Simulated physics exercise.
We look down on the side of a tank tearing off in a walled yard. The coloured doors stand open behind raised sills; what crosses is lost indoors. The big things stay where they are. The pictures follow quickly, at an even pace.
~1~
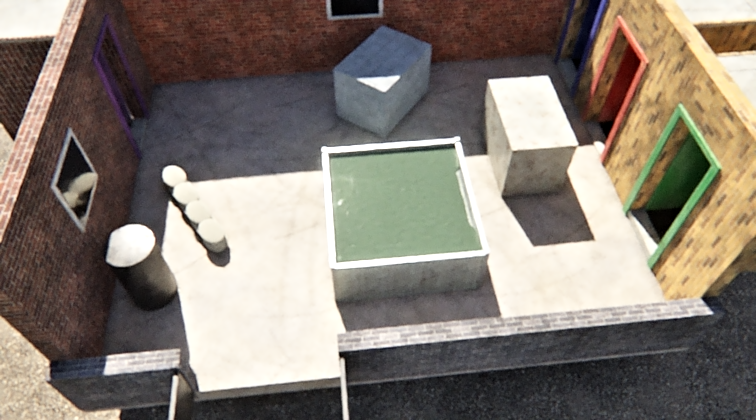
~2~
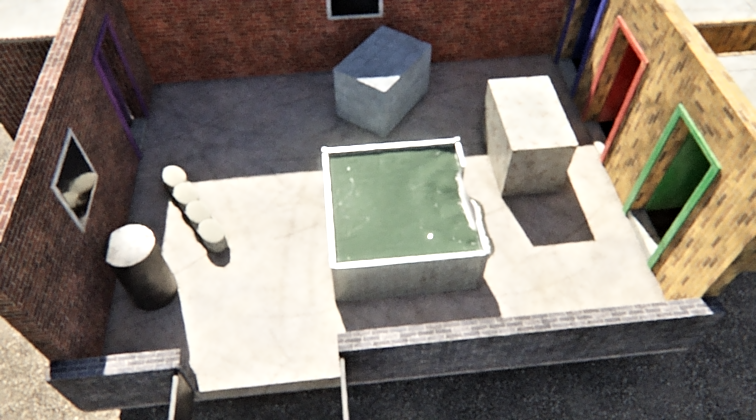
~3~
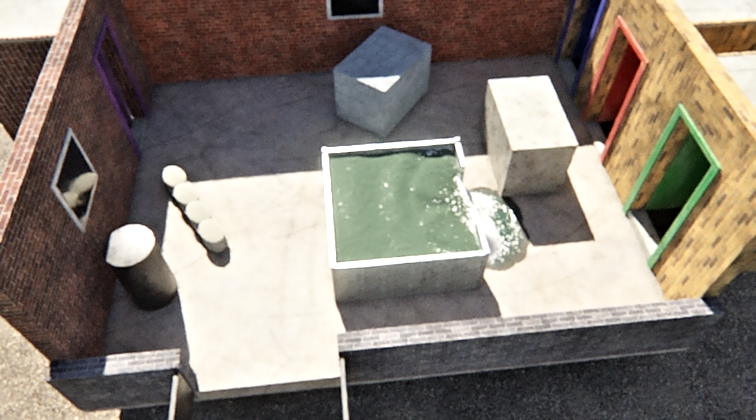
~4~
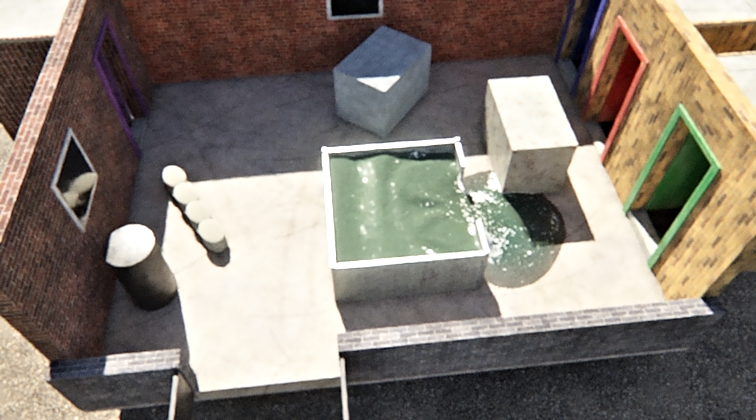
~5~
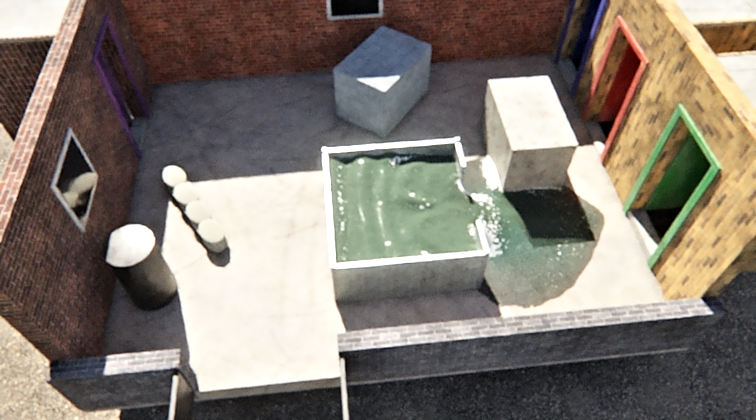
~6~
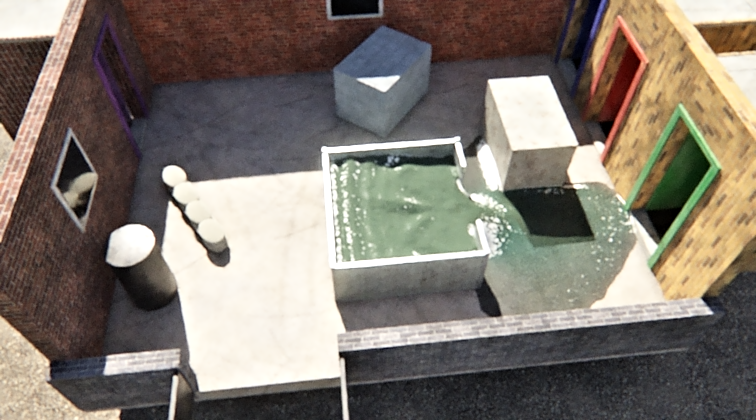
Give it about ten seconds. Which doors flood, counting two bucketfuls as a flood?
One by one: The red door takes more than that; the purple door stays under that; the green door takes more than that; the blue door stays under that.
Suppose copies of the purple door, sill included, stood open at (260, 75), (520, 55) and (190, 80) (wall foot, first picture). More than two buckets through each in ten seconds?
In that order: Lets less in, takes more, stays under.
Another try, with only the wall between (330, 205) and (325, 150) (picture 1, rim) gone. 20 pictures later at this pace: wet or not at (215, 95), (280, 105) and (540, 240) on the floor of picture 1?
One after the other: Awash, awash, dry.
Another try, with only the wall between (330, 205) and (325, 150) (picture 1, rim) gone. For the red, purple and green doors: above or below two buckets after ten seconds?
My reading: Red lets less in; purple passes that mark; green lets less in.
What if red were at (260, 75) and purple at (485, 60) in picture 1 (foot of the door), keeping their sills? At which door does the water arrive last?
It is the red one.
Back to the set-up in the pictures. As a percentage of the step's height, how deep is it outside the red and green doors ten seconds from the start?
About 150 and 70 per cent.
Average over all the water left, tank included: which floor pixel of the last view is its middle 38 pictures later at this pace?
I would point to (456, 213).
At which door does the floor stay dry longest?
Last comes the door marked purple.
A moment on, water covers 20 % of the floor; the red door wet at the sill, nothing in, the purple door not reached, the green door over two buckets in, the blue door not reached.
Next, water covers 30 % of the floor; the red door under two buckets in, the purple door not reached, the green door far over two buckets in, the blue door wet at the sill, nothing in.
Then, water covers 40 % of the floor; the red door under two buckets in, the purple door not reached, the green door far over two buckets in, the blue door wet at the sill, nothing in.
Later, water covers 60 % of the floor; the red door over two buckets in, the purple door not reached, the green door far over two buckets in, the blue door wet at the sill, nothing in.
In the end, water covers 85 % of the floor; the red door over two buckets in, the purple door wet at the sill, nothing in, the green door far over two buckets in, the blue door wet at the sill, nothing in.
